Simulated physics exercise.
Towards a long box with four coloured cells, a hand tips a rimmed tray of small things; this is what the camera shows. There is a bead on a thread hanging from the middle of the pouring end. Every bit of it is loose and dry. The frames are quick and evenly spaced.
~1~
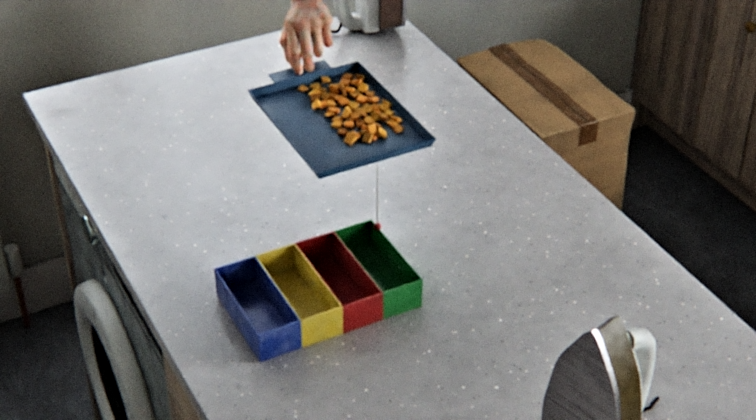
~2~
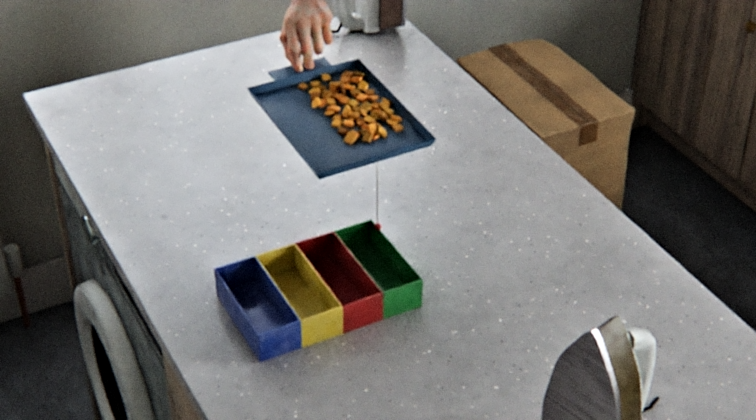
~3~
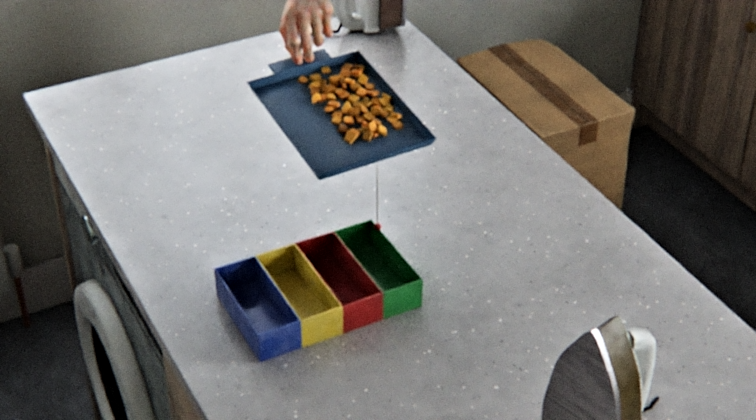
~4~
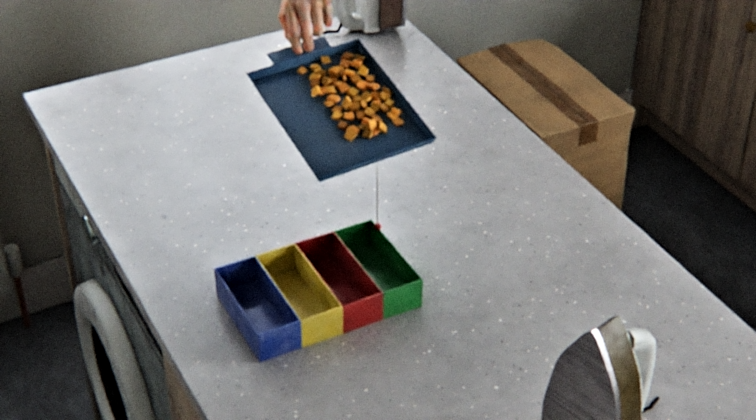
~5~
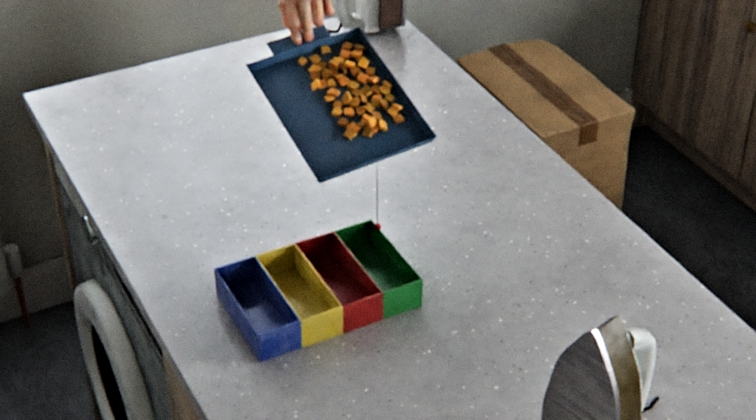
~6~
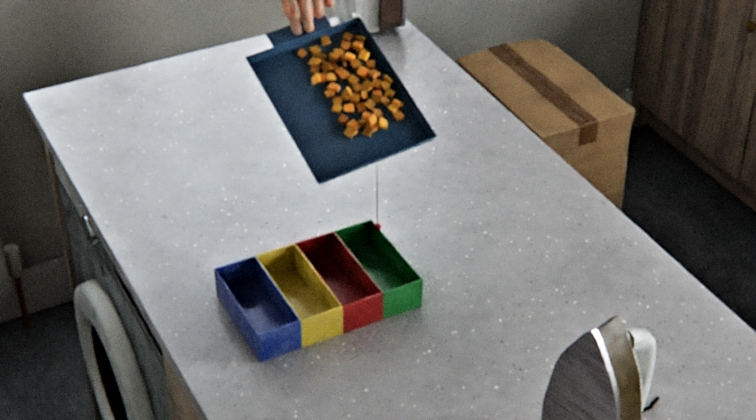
A hand at the far end of a blue tray of small brown crackers slowly raised that end, tilting the tray toward a box with blue, yellow, red and green cells, its left front corner dipping slightly.
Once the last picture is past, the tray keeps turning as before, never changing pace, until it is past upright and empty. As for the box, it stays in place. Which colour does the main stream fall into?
The red cell.
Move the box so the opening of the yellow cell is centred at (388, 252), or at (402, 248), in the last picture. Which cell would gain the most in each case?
The first time it is the cell in blue, and the second time it is the cell in blue.
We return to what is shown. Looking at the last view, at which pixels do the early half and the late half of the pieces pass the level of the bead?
(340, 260) first, (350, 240) later.
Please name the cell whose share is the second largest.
Just behind the top cell comes the cell in green.
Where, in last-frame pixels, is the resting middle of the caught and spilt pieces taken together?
Around (342, 288).
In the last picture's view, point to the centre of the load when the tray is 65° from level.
I'd put it at about (349, 170).
Soon after the last picture, tray tipped steeply; about two thirds on the tray; a stray few in the green cell; about a quarter falling or outside the box.
A little later, tray tipped past a quarter turn; about half in the red cell; about a quarter in the green cell; a small part in the yellow cell; a small part falling or outside the box.
Later still, tray tipped past a quarter turn; about half in the red cell; about a third in the green cell; a small part in the yellow cell; a stray few falling or outside the box.
At rest, tray tipped past a quarter turn; about half in the red cell; about a third in the green cell; a small part in the yellow cell; none in the blue cell; a stray few outside the box.
